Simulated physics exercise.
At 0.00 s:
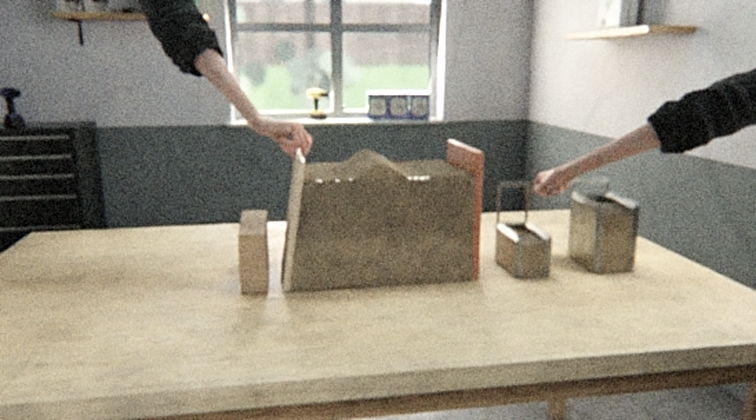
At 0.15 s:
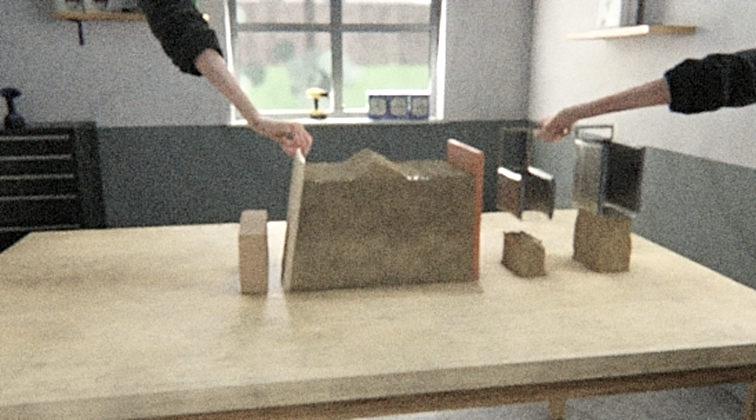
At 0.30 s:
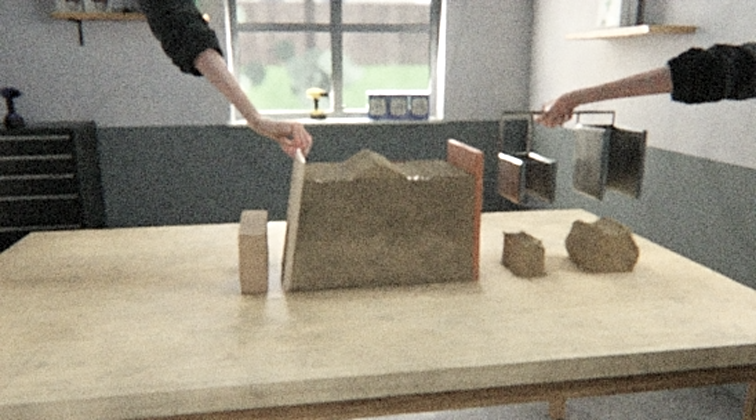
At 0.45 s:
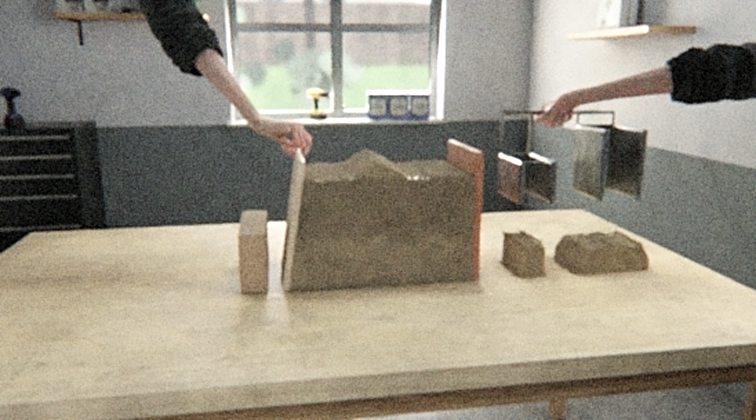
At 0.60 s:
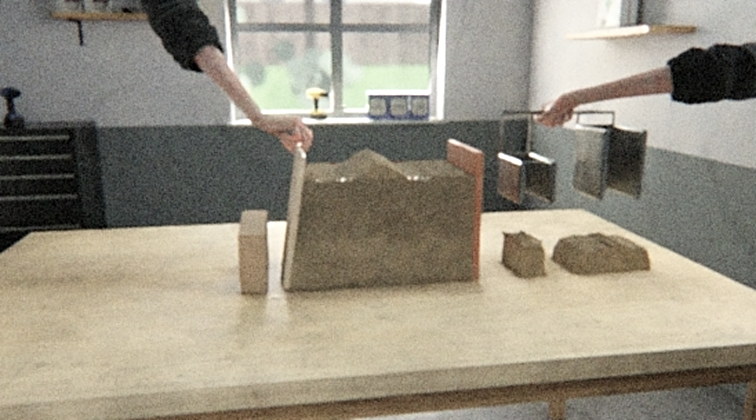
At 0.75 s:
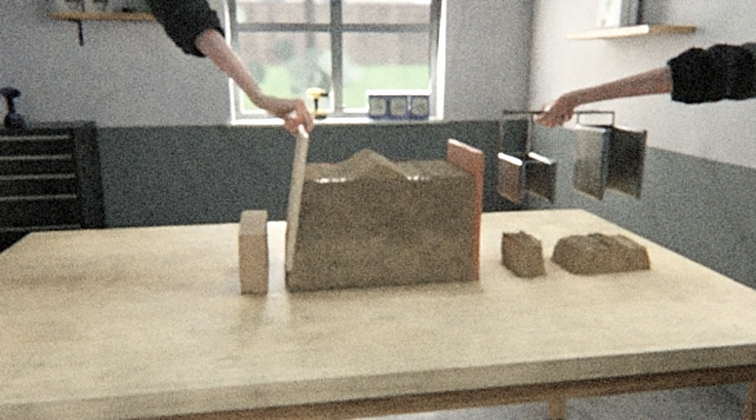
One hand uncovers two sand blocks, the larger slumps, then another hand slightly raises a board.
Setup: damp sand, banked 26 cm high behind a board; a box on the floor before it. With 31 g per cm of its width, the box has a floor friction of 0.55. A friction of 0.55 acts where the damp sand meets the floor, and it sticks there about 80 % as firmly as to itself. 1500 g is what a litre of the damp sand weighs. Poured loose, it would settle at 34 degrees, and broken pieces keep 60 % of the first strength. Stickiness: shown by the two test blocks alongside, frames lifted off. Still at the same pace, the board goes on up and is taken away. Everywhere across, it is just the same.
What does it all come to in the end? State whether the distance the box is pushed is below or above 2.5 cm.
Above.
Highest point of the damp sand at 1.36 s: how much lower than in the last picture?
By my estimate, near 1.0 cm.
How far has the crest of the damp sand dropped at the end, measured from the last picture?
Roughly 3.5 cm.
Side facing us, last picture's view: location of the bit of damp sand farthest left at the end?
(252, 286), give or take.
After 1.03 s, the box has not moved.
After 1.36 s, the box has not moved.
After 1.70 s, the box has been pushed 4.2 cm.
After 2.03 s, the box has been pushed 4.4 cm.
After 2.07 s, the box has been pushed 4.4 cm.
